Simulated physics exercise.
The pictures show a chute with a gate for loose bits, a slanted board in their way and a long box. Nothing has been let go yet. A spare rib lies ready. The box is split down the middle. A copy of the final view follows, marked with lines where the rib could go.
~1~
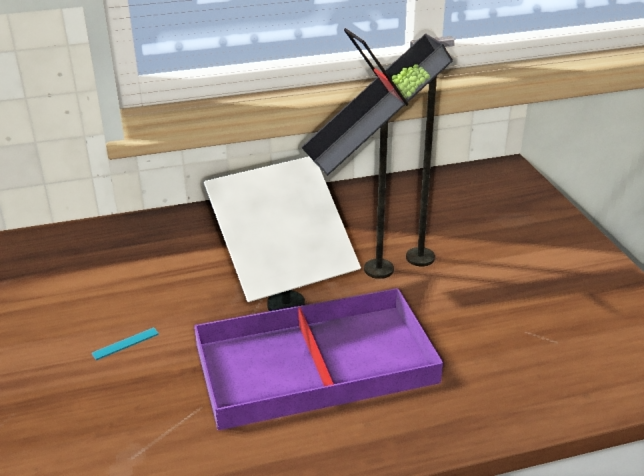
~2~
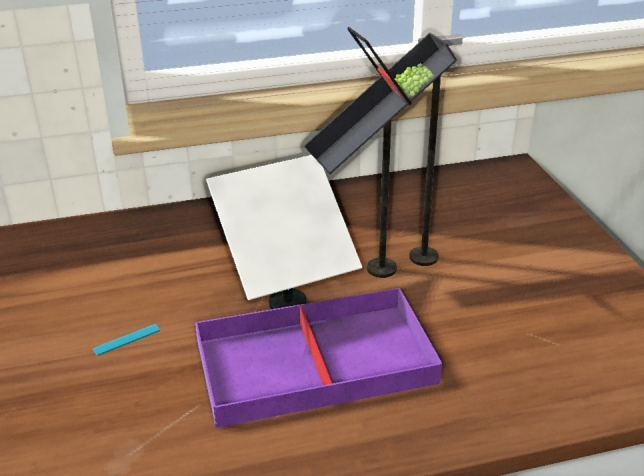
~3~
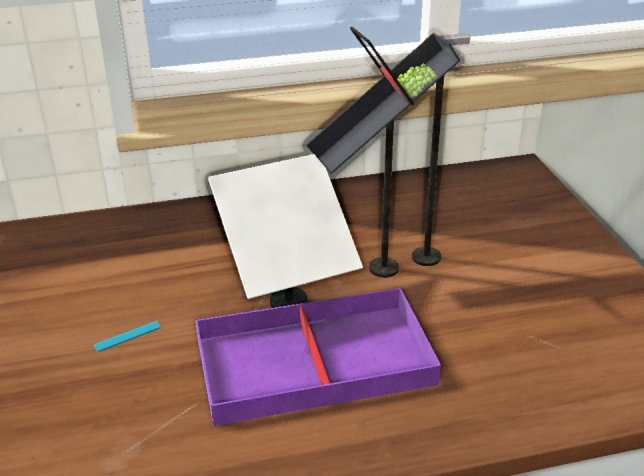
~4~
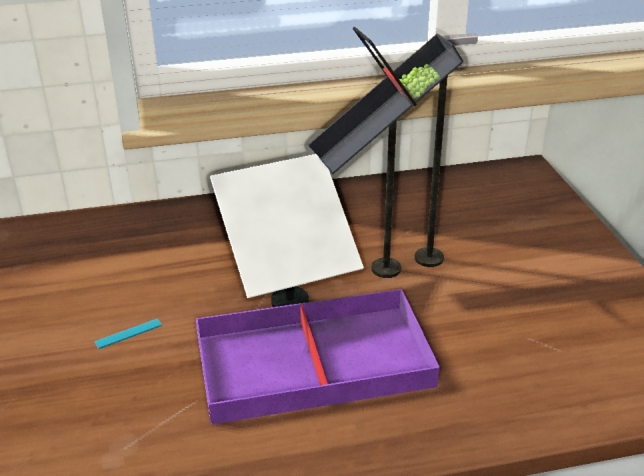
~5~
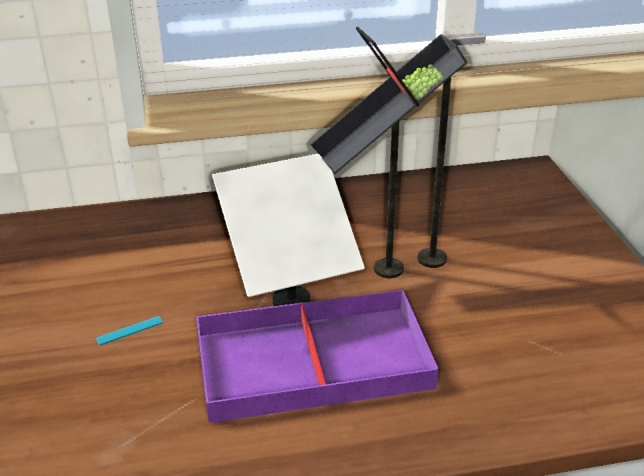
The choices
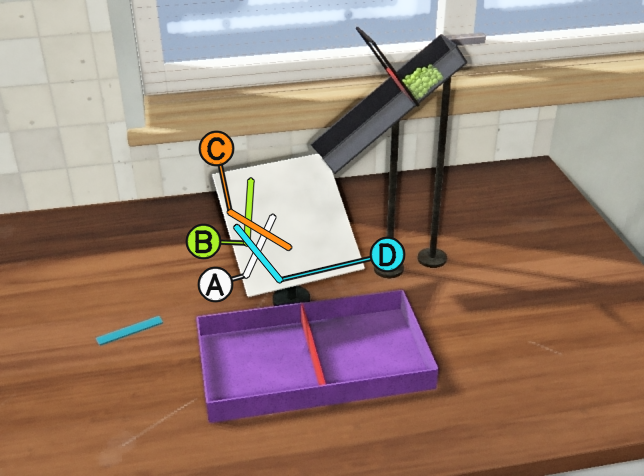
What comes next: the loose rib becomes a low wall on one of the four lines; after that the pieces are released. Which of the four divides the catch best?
Go for D.
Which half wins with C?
The right half.
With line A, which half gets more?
The left half.
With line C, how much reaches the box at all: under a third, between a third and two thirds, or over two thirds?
Line C gives over two thirds.
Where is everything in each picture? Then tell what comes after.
In the first frame, load behind the gate (407, 81), dried peas; lip of the chute (320, 169), sloping gently.
In the second frame, middle of the board (285, 223), tilted fairly steeply; middle of its low edge (307, 283); of its high edge (263, 166).
In the third frame, front corners of the box (212, 405) and (440, 365); front end of its middle wall (329, 385); gate still shut (390, 76).
In the fourth frame, middle of the load (416, 81); lip (326, 167).
In the fifth frame, middle of the load (419, 82); lip (329, 167).
On the marked copy, line A from (272, 217) to (246, 275); line B from (250, 180) to (246, 243); line C from (230, 212) to (288, 247); line D from (236, 227) to (279, 279).
If A is chosen, of what is caught, the larger part in the left half, about a tenth in the right.
If B is chosen, of what is caught, the larger part in the left half, about a tenth in the right.
If C is chosen, of what is caught, about a tenth in the left half, the larger part in the right.
If D is chosen, of what is caught, roughly a third in the left half, roughly two thirds in the right.
